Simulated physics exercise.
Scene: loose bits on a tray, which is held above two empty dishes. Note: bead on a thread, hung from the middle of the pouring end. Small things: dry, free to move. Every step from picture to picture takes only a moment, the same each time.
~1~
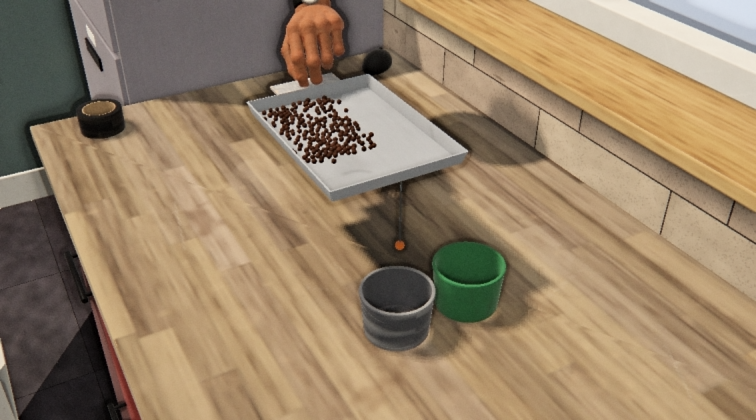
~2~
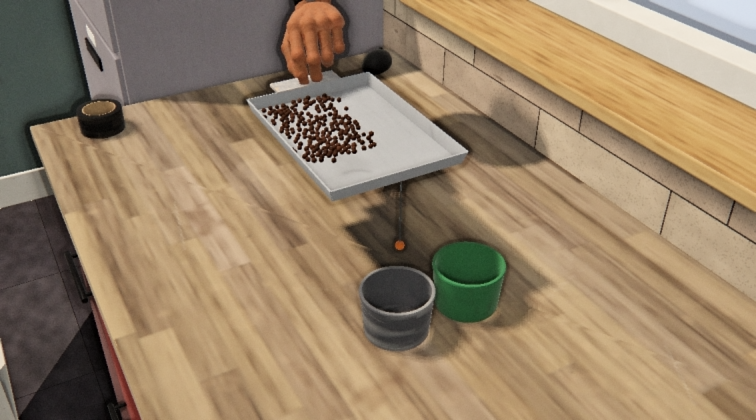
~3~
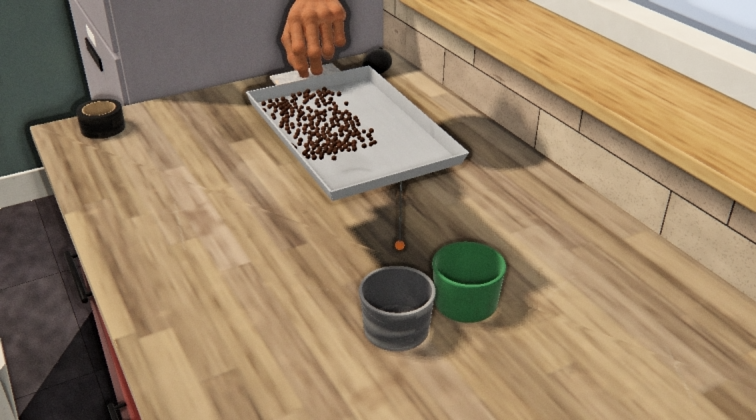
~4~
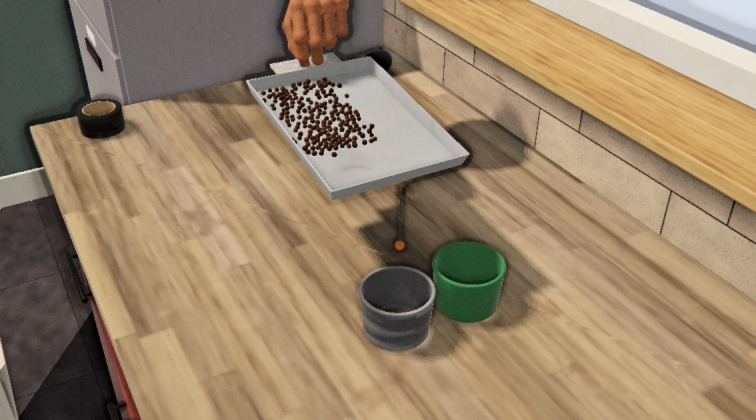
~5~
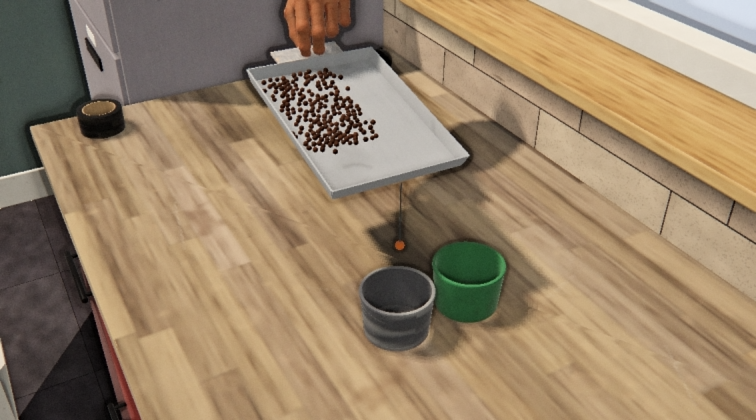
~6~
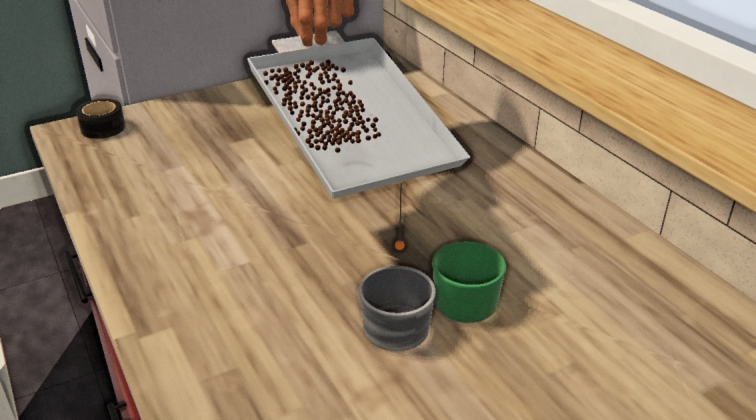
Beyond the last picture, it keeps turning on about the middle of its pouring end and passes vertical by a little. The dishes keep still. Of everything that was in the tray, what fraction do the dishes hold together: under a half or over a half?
Together they hold over a half.
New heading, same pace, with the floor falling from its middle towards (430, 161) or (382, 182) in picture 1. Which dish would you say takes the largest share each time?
Try one: The rightmost dish. Try two: The leftmost dish.
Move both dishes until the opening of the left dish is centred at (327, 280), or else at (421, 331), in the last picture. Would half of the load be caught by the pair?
Earlier try a minority share, later try a minority share.
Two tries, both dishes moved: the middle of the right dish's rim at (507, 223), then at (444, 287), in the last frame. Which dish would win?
One: Left. Two: The right-hand dish.
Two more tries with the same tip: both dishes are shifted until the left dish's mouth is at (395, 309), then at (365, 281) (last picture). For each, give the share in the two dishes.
It comes to near 20 per cent the first time and near 70 per cent the second time.
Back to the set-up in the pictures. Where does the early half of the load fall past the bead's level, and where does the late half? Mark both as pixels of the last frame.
About (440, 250), and after that about (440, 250).
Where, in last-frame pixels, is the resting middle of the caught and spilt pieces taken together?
Around (457, 301).
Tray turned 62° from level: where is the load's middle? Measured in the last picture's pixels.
Centre estimate: (411, 172).
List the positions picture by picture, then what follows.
Corners of the pouring end (332, 188) and (462, 150), level; middle of the load (317, 130), allspice berries; left dish (415, 327); right dish (488, 299); bead on its thread (400, 245), in the first frame.
Corners of the pouring end (332, 188) and (462, 151), level; middle of the load (317, 129), in the second frame.
Corners of the pouring end (333, 188) and (463, 151), tipped barely, lowest at the right corner; middle of the load (317, 124), in the third frame.
Corners of the pouring end (333, 188) and (463, 153), tipped a little, lowest at the right corner; middle of the load (318, 117), in the fourth frame.
Corners of the pouring end (334, 188) and (464, 154), tipped a little, lowest at the right corner; middle of the load (318, 111), in the fifth frame.
Corners of the pouring end (335, 188) and (464, 155), tipped clearly, lowest at the right corner; middle of the load (321, 106); left dish (415, 327); right dish (488, 299), in the sixth frame.
Just after the last frame, tray tipped steeply; the larger part on the tray; just a few in the left dish; about a tenth in the right dish; just a few outside both; just a few in the air.
A moment on, tray tipped past a quarter turn; just a few on the tray; roughly a quarter in the left dish; roughly half in the right dish; roughly a quarter outside both; roughly a quarter in the air.
Further on, tray tipped past a quarter turn; roughly a quarter in the left dish; roughly half in the right dish; roughly a quarter outside both.
When it is over, tray tipped past a quarter turn; roughly a quarter in the left dish; roughly half in the right dish; roughly a quarter outside both.
